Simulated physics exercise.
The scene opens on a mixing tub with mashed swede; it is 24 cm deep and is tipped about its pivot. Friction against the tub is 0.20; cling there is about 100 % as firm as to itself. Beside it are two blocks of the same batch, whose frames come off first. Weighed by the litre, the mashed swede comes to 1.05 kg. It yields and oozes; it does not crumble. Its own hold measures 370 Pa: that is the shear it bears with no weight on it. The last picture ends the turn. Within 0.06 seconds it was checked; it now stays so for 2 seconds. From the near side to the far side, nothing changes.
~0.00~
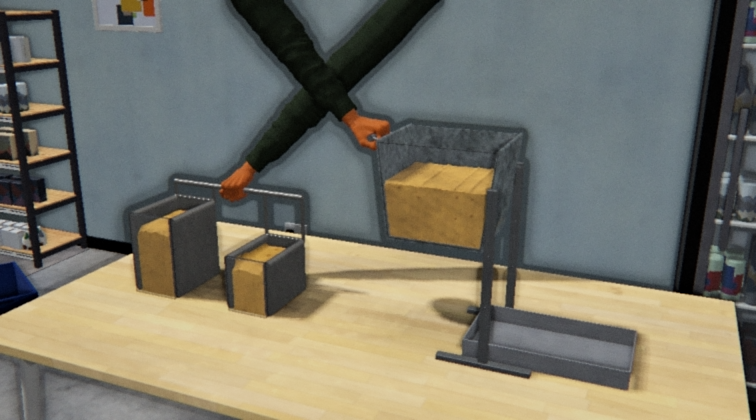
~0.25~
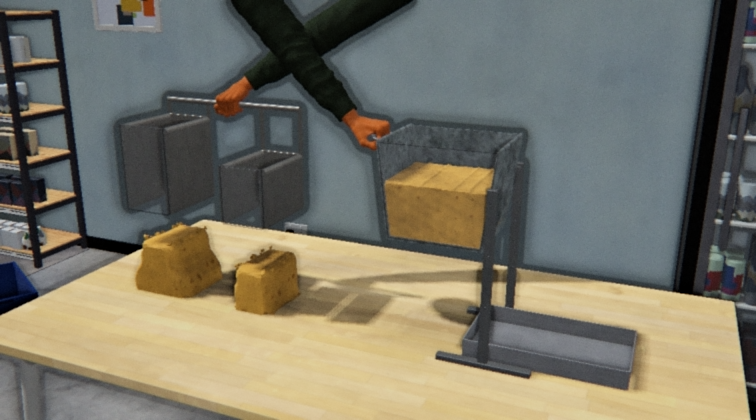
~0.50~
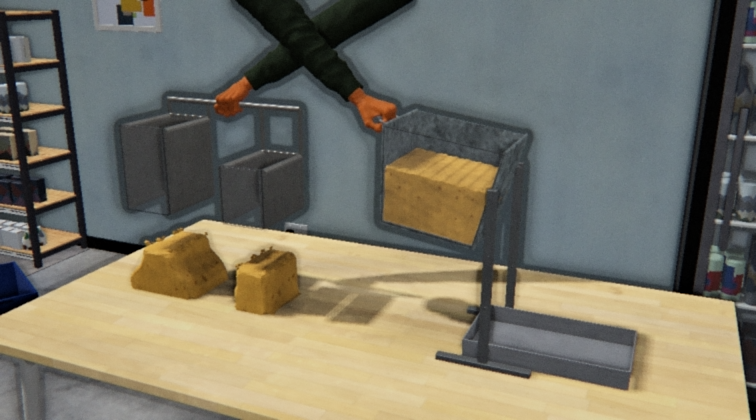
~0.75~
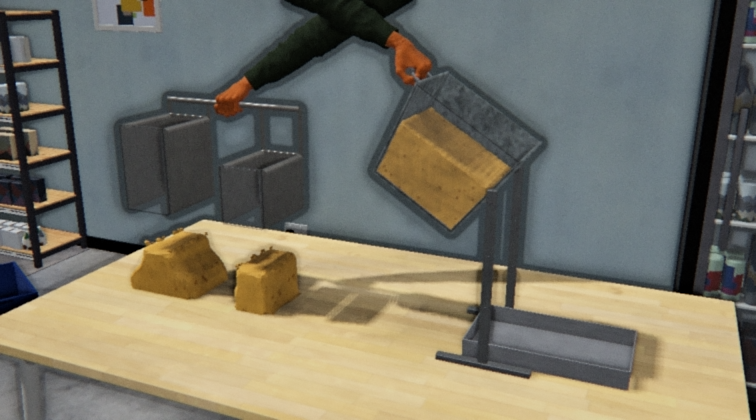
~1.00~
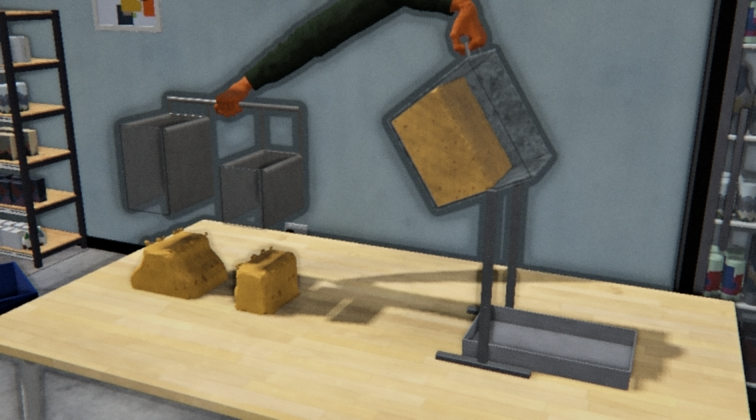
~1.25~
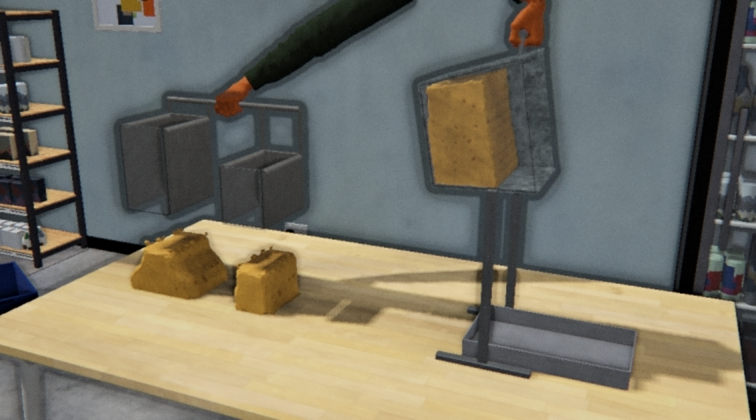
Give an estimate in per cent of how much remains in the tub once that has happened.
89 %.
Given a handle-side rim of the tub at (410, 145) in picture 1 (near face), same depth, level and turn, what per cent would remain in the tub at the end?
In that case close to 100 %.
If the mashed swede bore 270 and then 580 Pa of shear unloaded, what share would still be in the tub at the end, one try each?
First 70 %, second 100 %.
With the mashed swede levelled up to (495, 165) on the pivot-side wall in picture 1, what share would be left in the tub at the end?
Around 55 per cent.
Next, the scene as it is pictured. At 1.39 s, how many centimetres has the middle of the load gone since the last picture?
Distance: About 4 cm.
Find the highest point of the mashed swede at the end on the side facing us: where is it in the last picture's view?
About (480, 127).
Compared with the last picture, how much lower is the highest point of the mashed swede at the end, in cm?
Some 10 cm.
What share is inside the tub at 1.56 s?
Near 100 %.
After 1.39 s, the tub is at 80 degrees and holds 100 %.
After 1.56 s, the tub is at 80 degrees and holds 98 %.
After 1.73 s, the tub is at 80 degrees and holds 93 %.
After 1.90 s, the tub is at 80 degrees and holds 92 %.
After 3.25 s, the tub is at 80 degrees and holds 89 %.
